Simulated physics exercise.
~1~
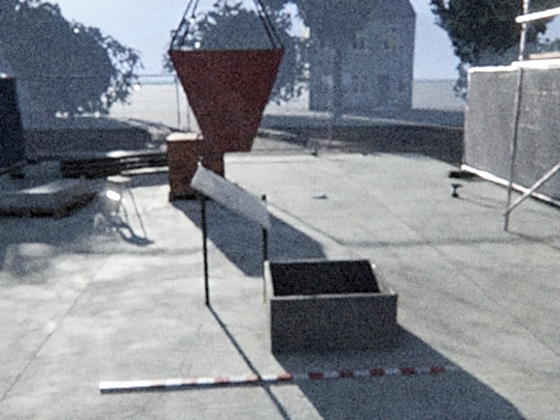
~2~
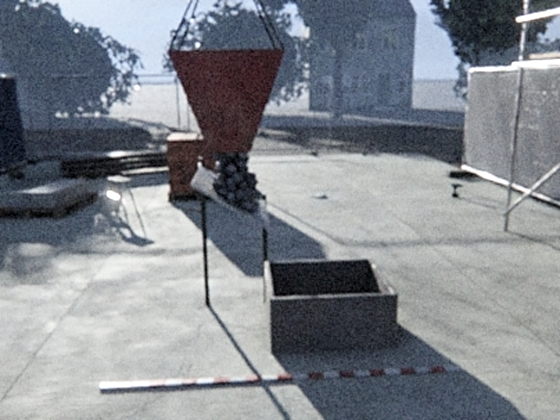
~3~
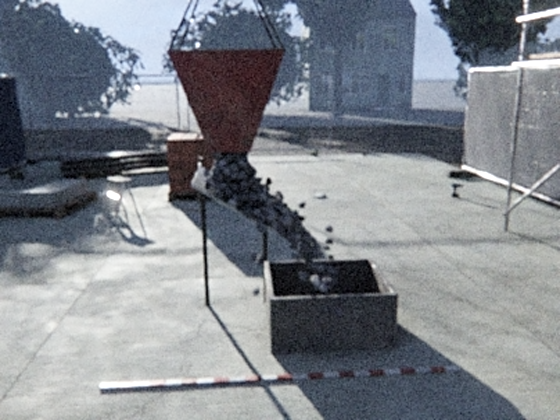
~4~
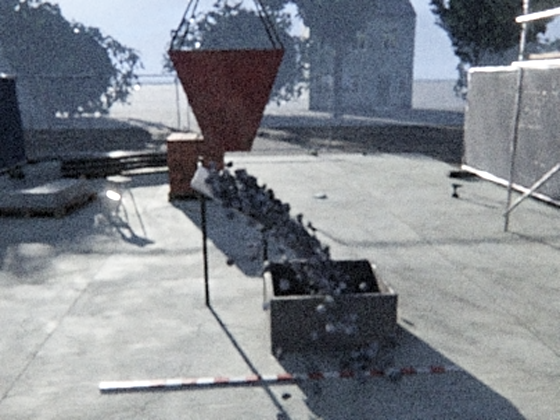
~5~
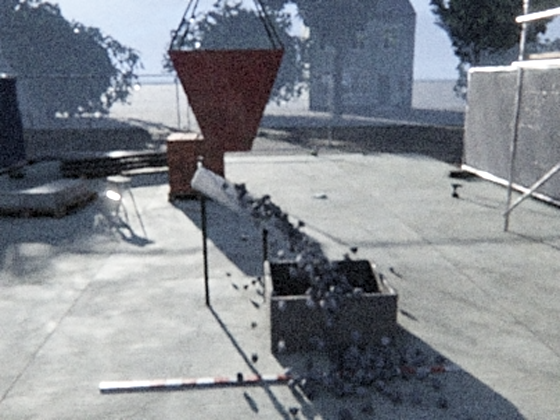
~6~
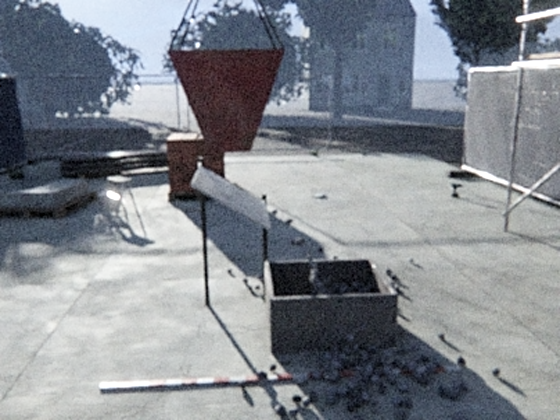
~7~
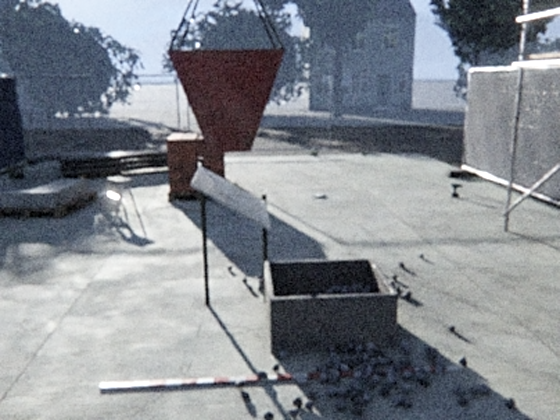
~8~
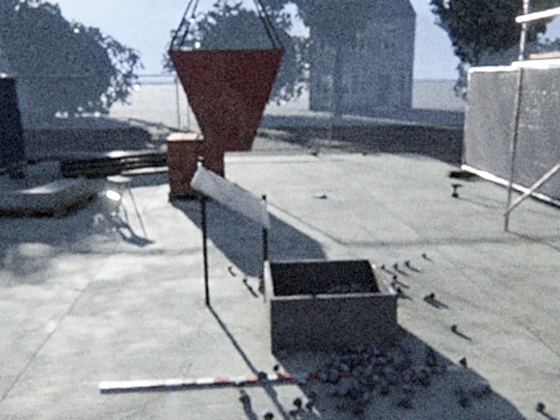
In a paved yard, dark stones dropped from a hanging red hopper onto a sloping steel slide and poured down to the right into an open bin, many spilling over its front and right side and coming to rest scattered on the ground.
